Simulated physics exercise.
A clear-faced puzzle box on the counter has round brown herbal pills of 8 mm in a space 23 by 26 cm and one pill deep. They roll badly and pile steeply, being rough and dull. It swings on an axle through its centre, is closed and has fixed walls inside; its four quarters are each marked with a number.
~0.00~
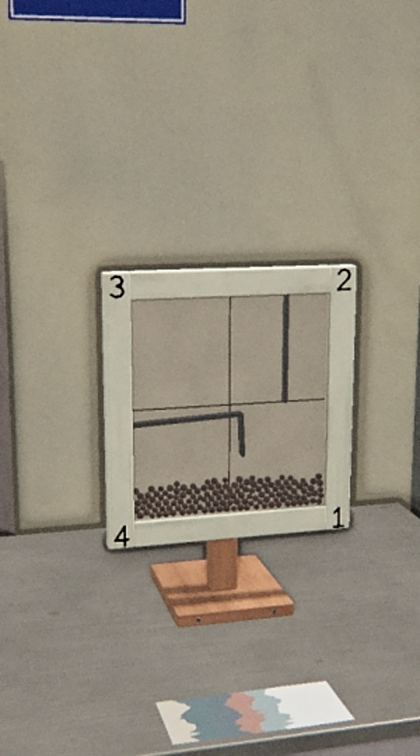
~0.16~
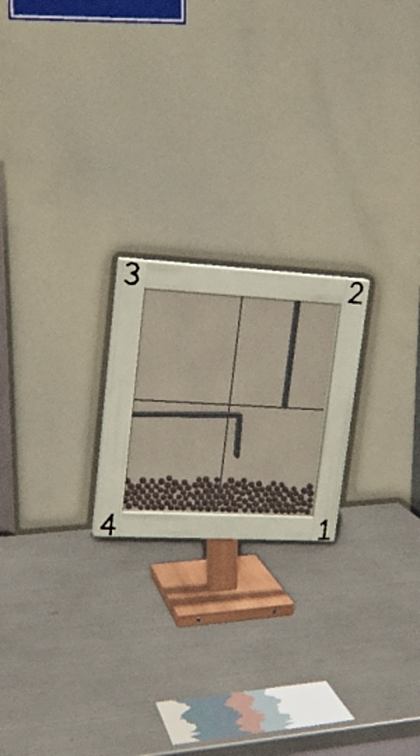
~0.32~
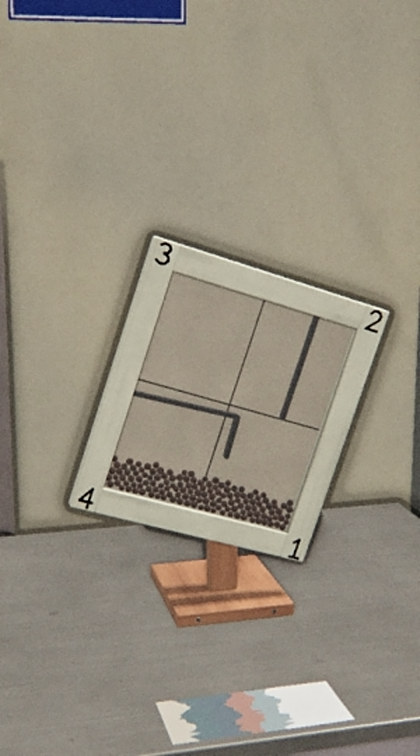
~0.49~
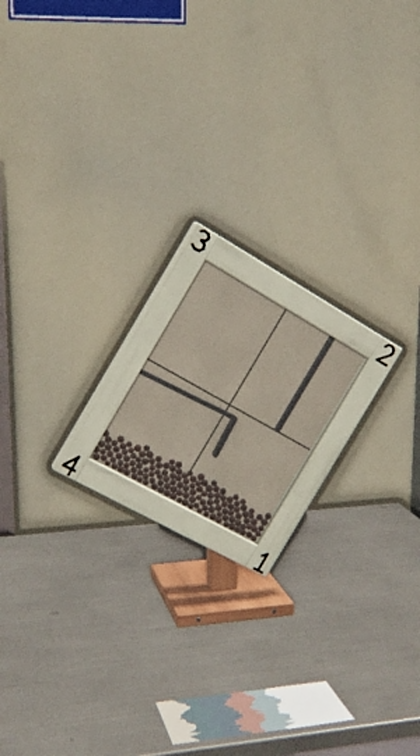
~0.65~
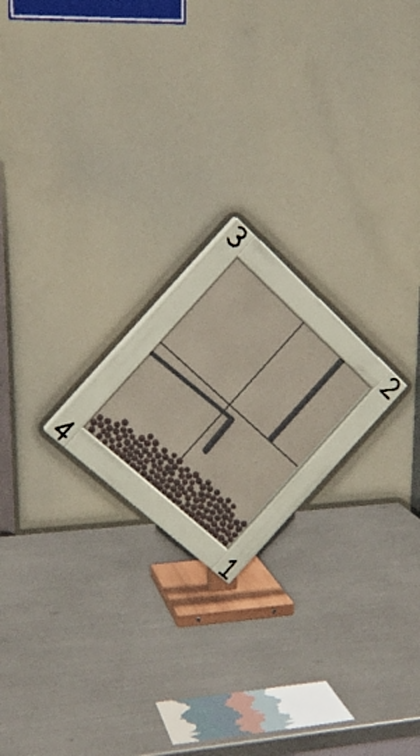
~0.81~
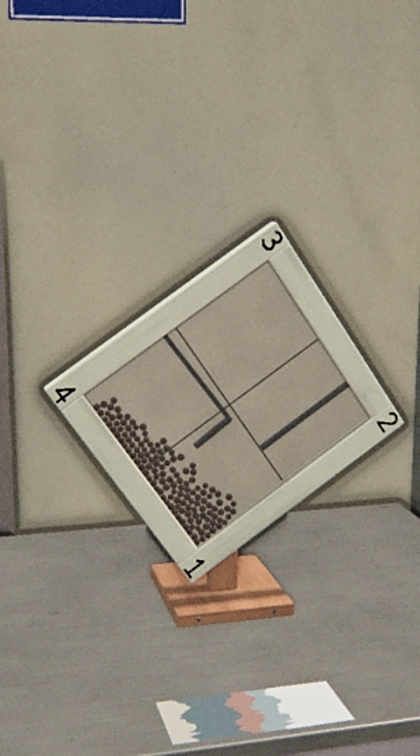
A clear-faced puzzle box on a counter turns clockwise as brown pills shift inside it.
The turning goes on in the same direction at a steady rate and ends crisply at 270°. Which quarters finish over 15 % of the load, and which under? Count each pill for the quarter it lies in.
At rest, quarter 1 sits short of, quarter 2 beyond, quarter 3 beyond, and quarter 4 short of 15 per cent.
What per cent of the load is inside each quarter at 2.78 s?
Quarter 1: 20; quarter 2: 65; quarter 3: 15; quarter 4: 0.
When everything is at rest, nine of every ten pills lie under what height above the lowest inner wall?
Roughly 21 cm.
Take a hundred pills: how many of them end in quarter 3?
45 %.
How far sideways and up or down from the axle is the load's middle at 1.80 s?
5 cm left, 9 cm below.
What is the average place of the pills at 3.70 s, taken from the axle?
About 7 cm left and 2 cm above.
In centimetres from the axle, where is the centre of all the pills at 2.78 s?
The middle lies about 8 cm left of the axle and around 2 cm underneath.
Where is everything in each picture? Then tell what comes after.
Level, about 140 pills; pills' middle (230, 496); highest (252, 478); no. 1 (338, 517), no. 2 (344, 279), no. 3 (117, 287), no. 4 (122, 536), in the first frame.
Turned 6° clockwise; pills' middle (219, 496); highest (127, 481), in the second frame.
Turned 19° clockwise; pills' middle (201, 494); highest (114, 459), in the third frame.
Turned 32° clockwise; pills' middle (183, 487); highest (106, 433), in the fourth frame.
Turned 44° clockwise; pills' middle (173, 480); highest (100, 418), in the fifth frame.
Turned 56° clockwise; pills' middle (170, 477); highest (114, 400); no. 1 (195, 567), no. 2 (388, 421), no. 3 (273, 241), no. 4 (64, 393); walls (349, 383) to (262, 447), (162, 332) to (196, 446) (hooked), in the sixth frame.
After 1.80 s it has turned 131°, the pills' middle is 5 cm left of and 9 cm below the axle; by quarter, no. 1, 40 %, no. 2, 60 %.
After 3.70 s it has turned 270°, the pills' middle is 7 cm left of and 2 cm above the axle; by quarter, no. 1, 5 %, no. 2, 55 %, no. 3, 35 %.
At rest by 5.0 s, no. 1, 5 %, no. 2, 50 %, no. 3, 45 %, no. 4, 0 %.
